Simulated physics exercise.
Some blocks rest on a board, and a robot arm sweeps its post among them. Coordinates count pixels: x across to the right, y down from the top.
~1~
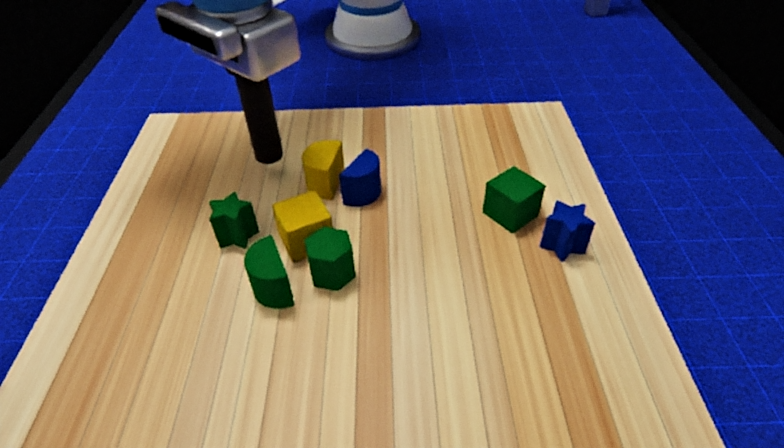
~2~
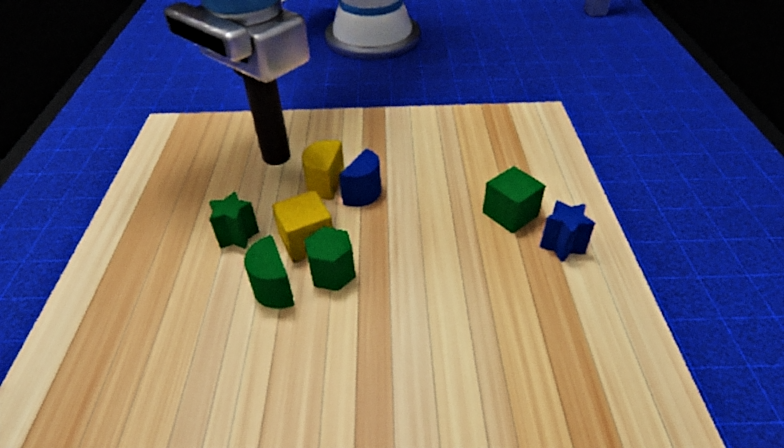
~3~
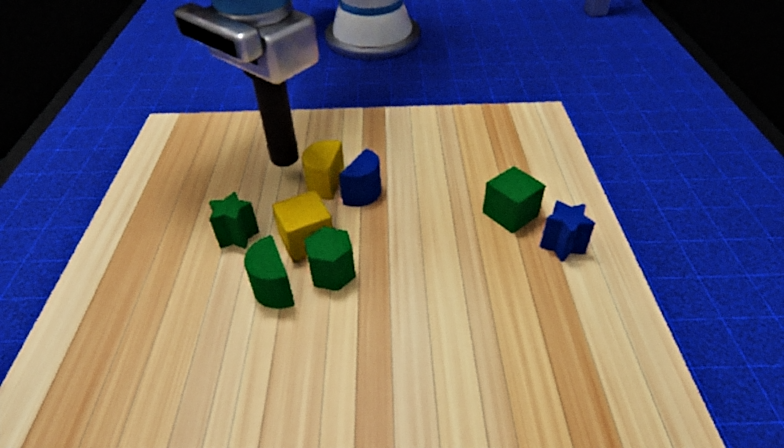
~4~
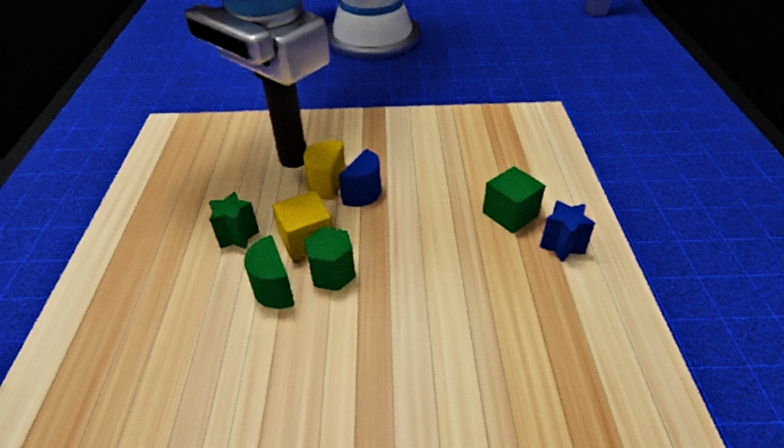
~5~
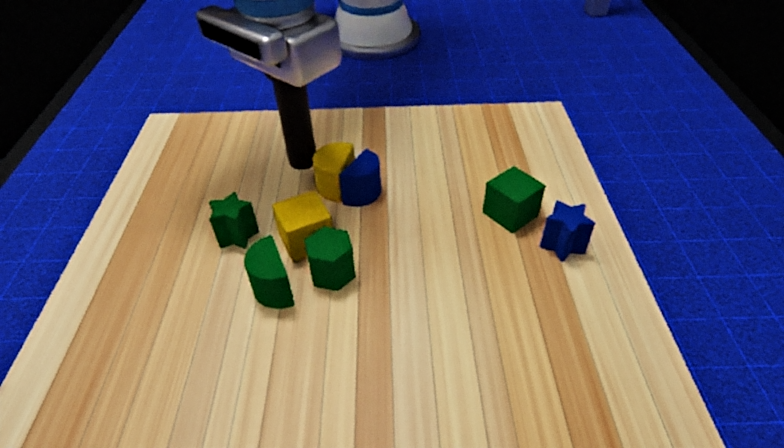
Robot arm sliding its dark post slowly right across a wooden board, then nudging a yellow block slightly toward a blue one.
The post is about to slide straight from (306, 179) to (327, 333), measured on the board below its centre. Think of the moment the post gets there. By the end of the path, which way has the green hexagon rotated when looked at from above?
Direction: Anticlockwise.
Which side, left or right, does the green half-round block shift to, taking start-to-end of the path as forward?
Gets pushed right.
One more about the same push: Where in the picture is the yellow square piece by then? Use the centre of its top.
By then it is at (274, 319).
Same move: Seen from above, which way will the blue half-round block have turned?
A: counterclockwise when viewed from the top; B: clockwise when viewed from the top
I choose A.
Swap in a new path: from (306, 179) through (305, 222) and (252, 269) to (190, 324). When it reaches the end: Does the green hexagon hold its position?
Answer: No.
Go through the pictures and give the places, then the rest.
Post tip (270, 157); block tops, green half-round block (264, 258); yellow square piece (301, 210); green hexagon (328, 243); yellow half-round block (321, 153); blue half-round block (363, 164), in the first frame.
Post (277, 158); blocks unchanged, in the second frame.
Post (285, 159); blocks unchanged, in the third frame.
Post (294, 161); blocks unchanged, in the fourth frame.
Post (303, 162); green half-round block (264, 258); yellow square piece (301, 210); green hexagon (328, 243); yellow half-round block (332, 155); blue half-round block (363, 164), in the fifth frame.
The first path, step by step. One third of the way, post (309, 204); yellow square piece (300, 220); green hexagon (329, 249); yellow half-round block (339, 166), turned 20° anticlockwise; blue half-round block (368, 166), turned 35° anticlockwise.
Two thirds of the way, post (316, 256); green half-round block (246, 270), turned 30° clockwise; yellow square piece (291, 273), turned 45° clockwise; green hexagon (335, 296), turned 75° anticlockwise; yellow half-round block (339, 166), turned 20° anticlockwise; blue half-round block (368, 166), turned 35° anticlockwise.
At the end, post (324, 317); green half-round block (245, 270), turned 35° clockwise; yellow square piece (274, 319), turned 100° clockwise; green hexagon (357, 327), turned 115° anticlockwise; yellow half-round block (339, 166), turned 20° anticlockwise; blue half-round block (368, 166), turned 35° anticlockwise.
